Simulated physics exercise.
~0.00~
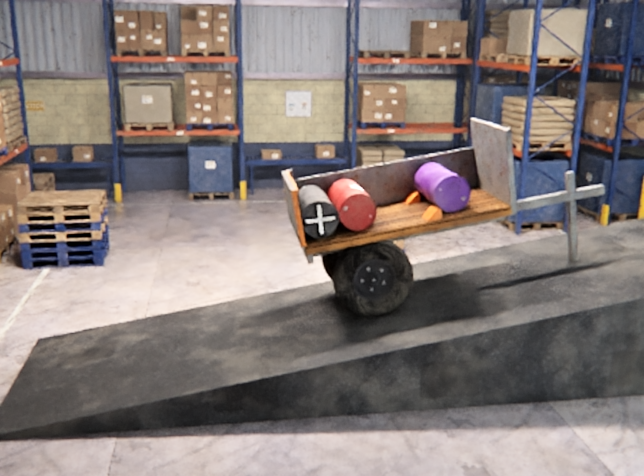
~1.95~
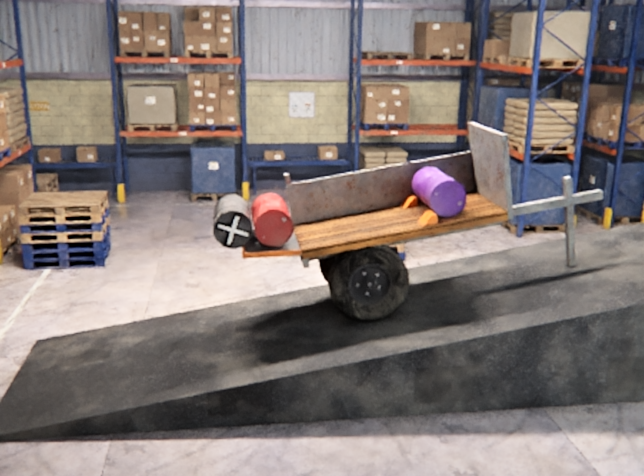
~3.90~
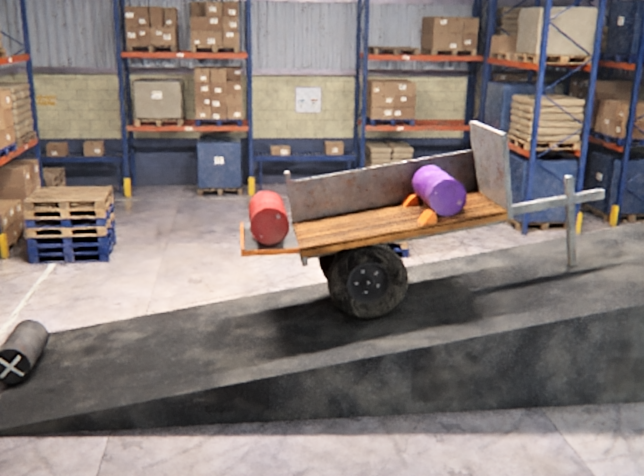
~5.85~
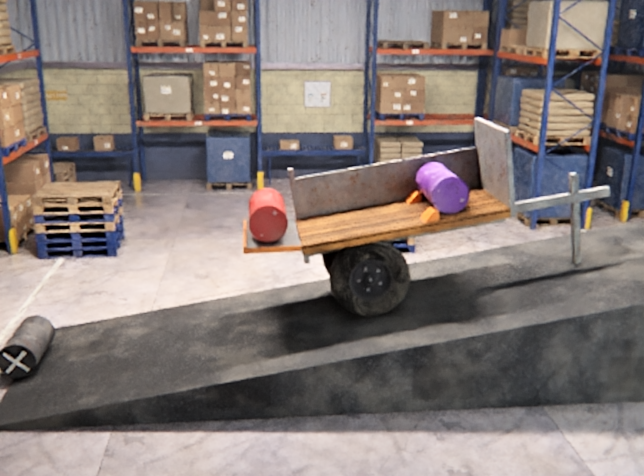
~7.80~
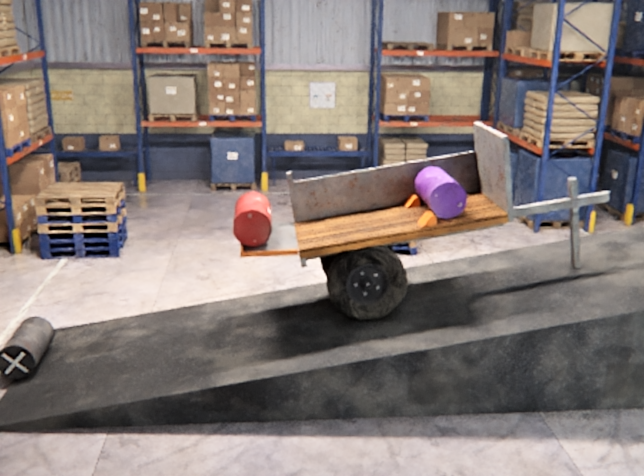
A trailer's tailgate drops, the black drum rolls off left, and the red one stays on it.
